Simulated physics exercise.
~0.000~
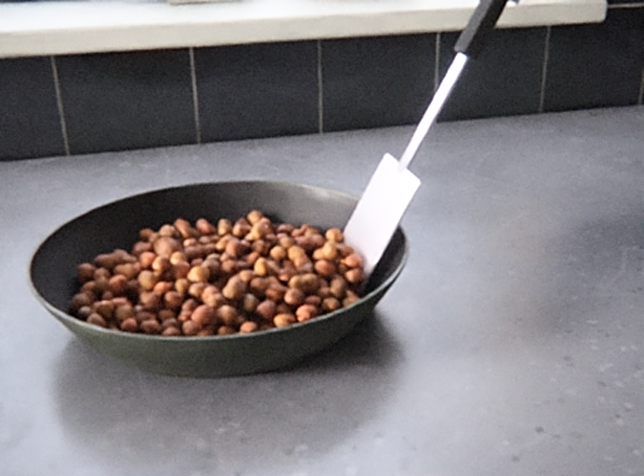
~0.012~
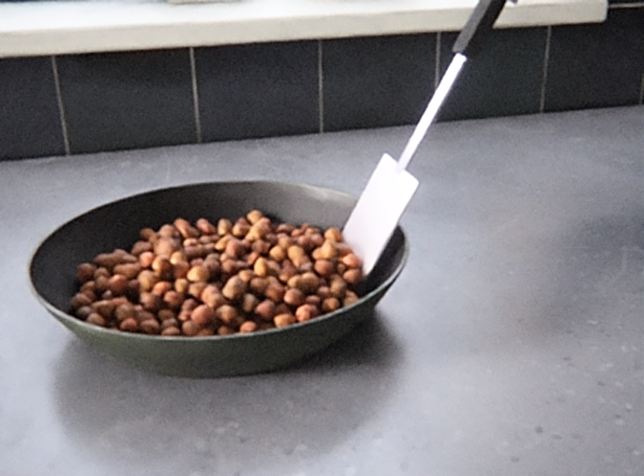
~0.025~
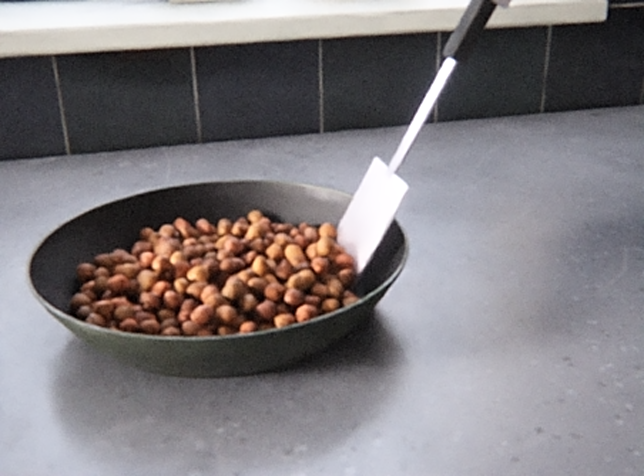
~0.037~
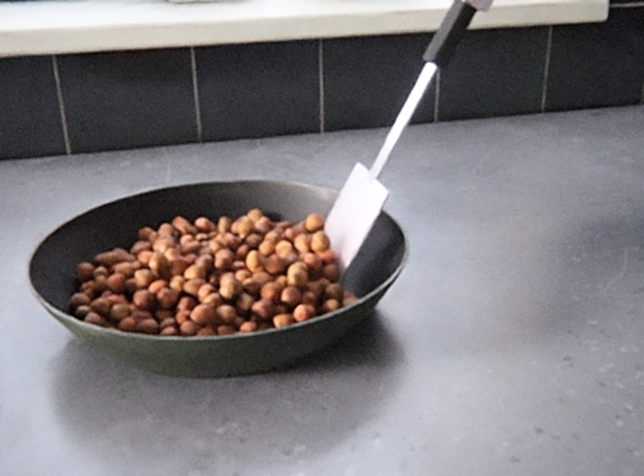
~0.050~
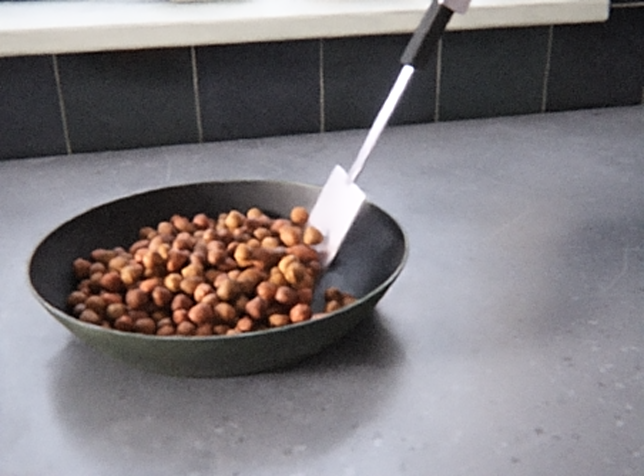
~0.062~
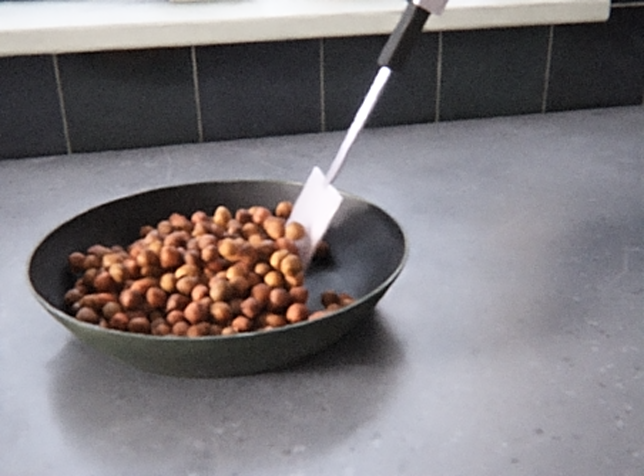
A white paddle pushes brown nuts leftward across a dark frying pan on a grey countertop.
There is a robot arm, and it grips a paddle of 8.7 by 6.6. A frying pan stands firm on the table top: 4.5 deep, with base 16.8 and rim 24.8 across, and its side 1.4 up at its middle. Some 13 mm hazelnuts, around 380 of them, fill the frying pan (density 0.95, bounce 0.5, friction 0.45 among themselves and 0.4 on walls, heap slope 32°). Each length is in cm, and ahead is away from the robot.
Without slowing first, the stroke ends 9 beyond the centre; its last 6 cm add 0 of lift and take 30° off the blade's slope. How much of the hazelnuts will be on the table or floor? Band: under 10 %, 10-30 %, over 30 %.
10-30 %.
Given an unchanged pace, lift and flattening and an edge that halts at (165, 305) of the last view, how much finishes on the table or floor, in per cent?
The share ending on the table or floor is about 0 per cent.
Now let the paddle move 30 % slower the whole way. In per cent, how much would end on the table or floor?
10 %.
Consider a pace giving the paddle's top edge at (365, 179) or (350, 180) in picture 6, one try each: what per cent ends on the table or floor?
Roughly 5 and 10 percent.
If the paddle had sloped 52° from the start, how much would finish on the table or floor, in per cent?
Near 15 %.
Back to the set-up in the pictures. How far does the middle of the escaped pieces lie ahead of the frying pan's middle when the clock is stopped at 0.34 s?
I reckon roughly 16 centimetres.
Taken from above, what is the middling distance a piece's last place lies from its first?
The value is roughly 4 cm.
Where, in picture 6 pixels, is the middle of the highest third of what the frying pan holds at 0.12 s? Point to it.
Near (156, 258).
After 0.09 s, sloping 61°, highest piece 7 above the table; 383 in the frying pan.
After 0.12 s, sloping 53°, highest piece 8 above the table; 383 in the frying pan.
After 0.34 s, sloping 31°, highest piece 6 above the table; 310 in the frying pan, 66 on the table or floor, 7 on the blade or in flight.
After 1.39 s, sloping 31°, highest piece 6 above the table; 310 in the frying pan, 73 on the table or floor.
At rest, 310 in the frying pan, 73 on the table or floor. That is 19 % on the table or floor.
